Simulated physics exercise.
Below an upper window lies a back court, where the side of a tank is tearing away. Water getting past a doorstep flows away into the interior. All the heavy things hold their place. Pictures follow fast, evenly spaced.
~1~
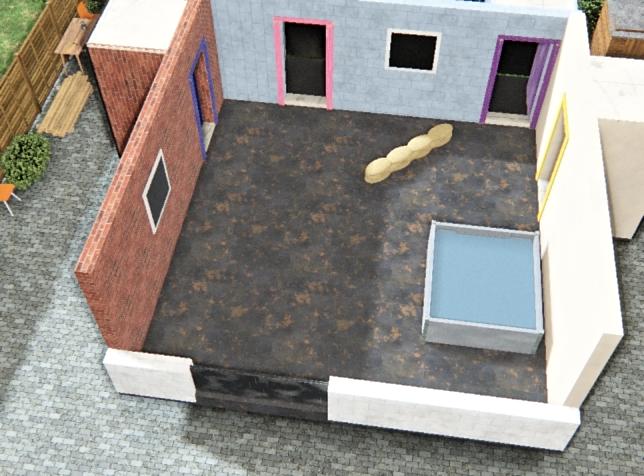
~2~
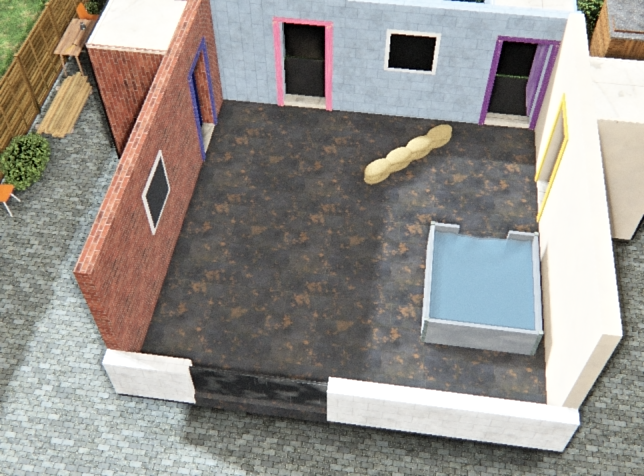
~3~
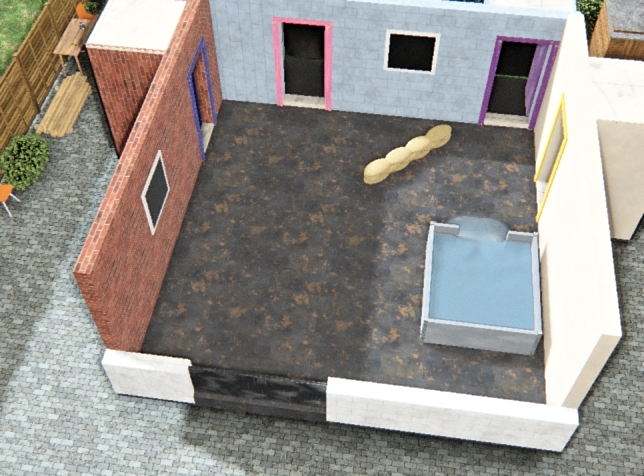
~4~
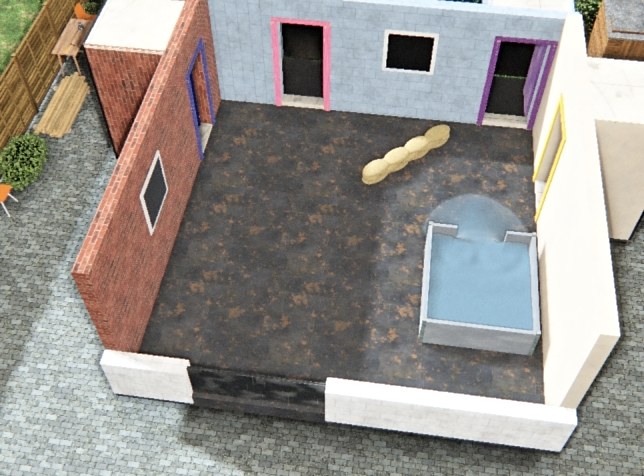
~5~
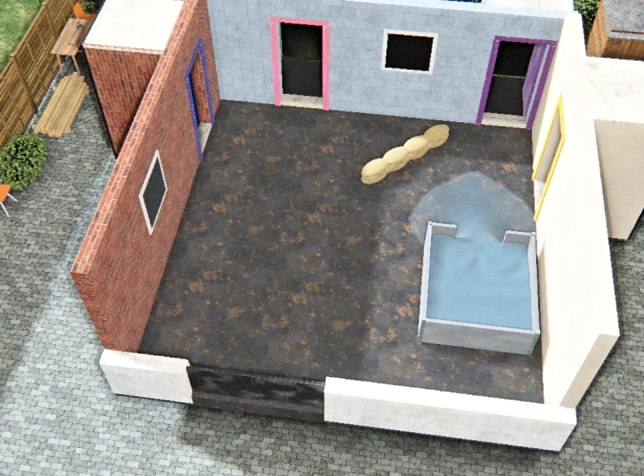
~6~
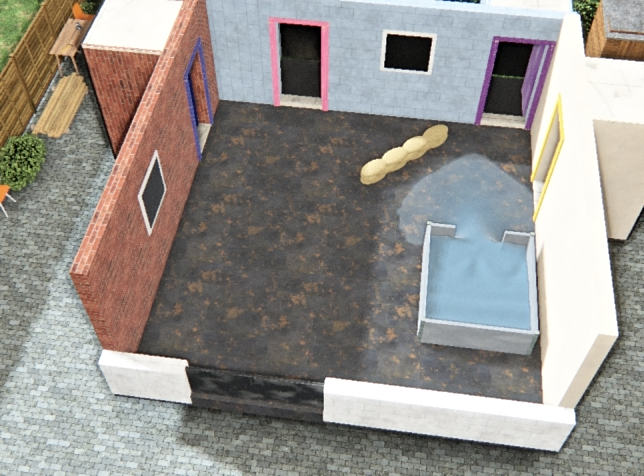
An open tank's far side gives way and water pours out, spreading across the dark court.
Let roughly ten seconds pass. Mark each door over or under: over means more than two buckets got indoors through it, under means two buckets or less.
Yellow door - over, purple door - over, pink door - under, blue door - under.
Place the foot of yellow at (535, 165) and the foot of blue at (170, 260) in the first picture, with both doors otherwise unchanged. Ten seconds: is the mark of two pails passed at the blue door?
As it turns out, the blue one stays within bounds.
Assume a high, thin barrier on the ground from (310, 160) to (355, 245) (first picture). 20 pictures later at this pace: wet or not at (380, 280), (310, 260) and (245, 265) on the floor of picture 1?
Taking the points in turn, they are high and dry, high and dry and high and dry.
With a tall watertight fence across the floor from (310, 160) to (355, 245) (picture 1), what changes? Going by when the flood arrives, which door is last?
In my view it's the blue one.
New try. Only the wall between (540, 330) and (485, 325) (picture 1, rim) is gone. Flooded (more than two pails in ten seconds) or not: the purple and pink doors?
Then: Purple door takes less, pink door is under.
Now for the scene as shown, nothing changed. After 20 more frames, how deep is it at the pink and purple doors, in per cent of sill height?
Approx. 10 % then 200 %.
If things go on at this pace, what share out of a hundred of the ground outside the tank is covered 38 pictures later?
It comes to roughly 50 in a hundred.
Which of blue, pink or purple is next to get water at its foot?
The answer here is the purple door.
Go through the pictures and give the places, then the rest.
The first frame shows still water in the open tank at (484, 277).
In the second frame, the front is at a hidden place, out from the gap on the open tank's far side.
In the third frame, water pours out on the open tank's far side and has run to (466, 218).
In the fourth frame, the front is at (488, 199), out from the gap on the open tank's far side.
In the fifth frame, water pours out on the open tank's far side and has run to (474, 174).
In the sixth frame, water pours out on the open tank's far side and has run to (474, 157).
A moment on, water covers 20 % of the floor; the yellow door under two buckets in, the purple door wet at the sill, nothing in, the pink door not reached, the blue door not reached.
Next, water covers 20 % of the floor; the yellow door over two buckets in, the purple door over two buckets in, the pink door not reached, the blue door not reached.
Then, water covers 30 % of the floor; the yellow door over two buckets in, the purple door far over two buckets in, the pink door not reached, the blue door not reached.
Later, water covers 50 % of the floor; the yellow door far over two buckets in, the purple door far over two buckets in, the pink door wet at the sill, nothing in, the blue door wet at the sill, nothing in.
In the end, water covers 85 % of the floor; the yellow door far over two buckets in, the purple door far over two buckets in, the pink door wet at the sill, nothing in, the blue door wet at the sill, nothing in.
